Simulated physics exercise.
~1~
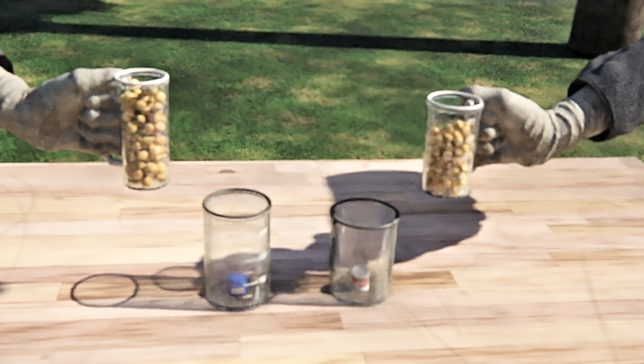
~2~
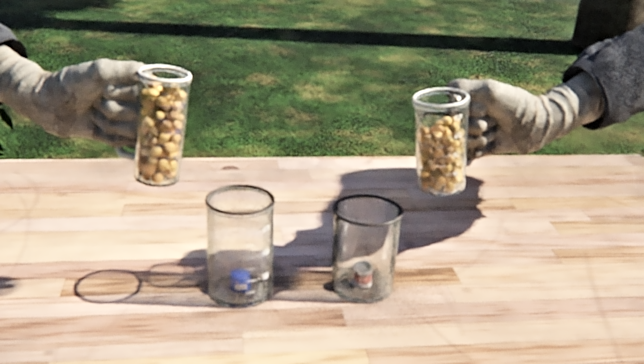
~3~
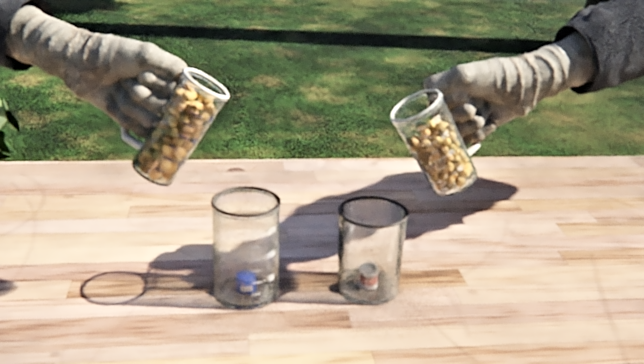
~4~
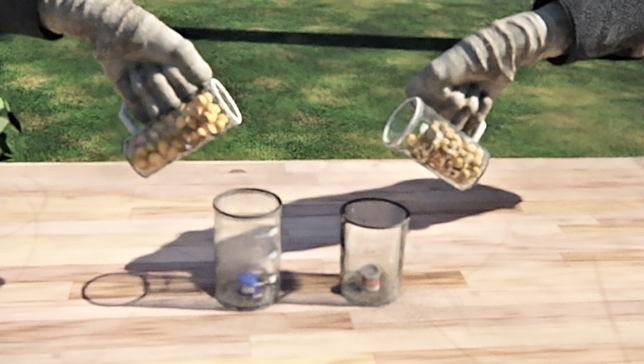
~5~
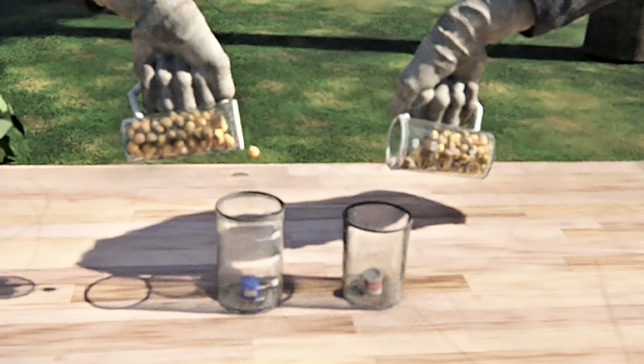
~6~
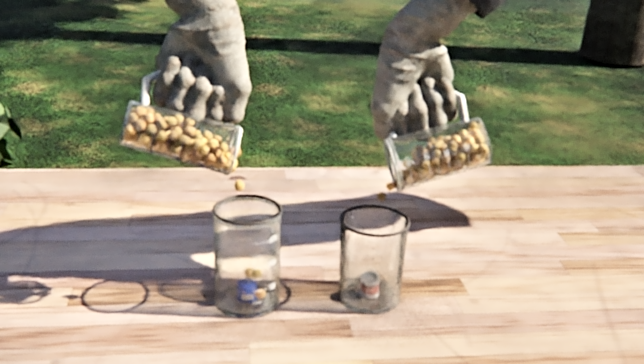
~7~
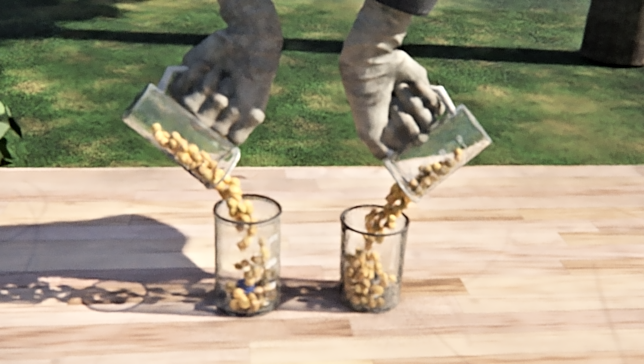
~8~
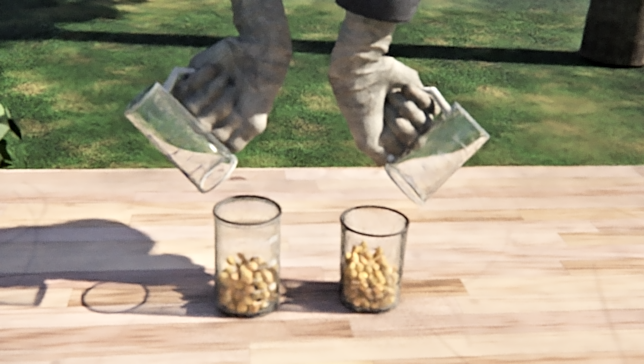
Two gloved hands hold clear cups full of small yellowish-tan pieces above a pale wooden table, seen from slightly above with sunlit grass behind. Below them stand two clear glass containers, the left with a small blue object inside and the right with a small greyish one. The hands move inward and tilt the cups toward each other until they lie on their sides. A few pieces drop first, then both loads pour into the containers beneath. Finally the cups are tipped down and empty, and the pieces lie heaped in both containers, hiding the objects, with none spilled beside them.
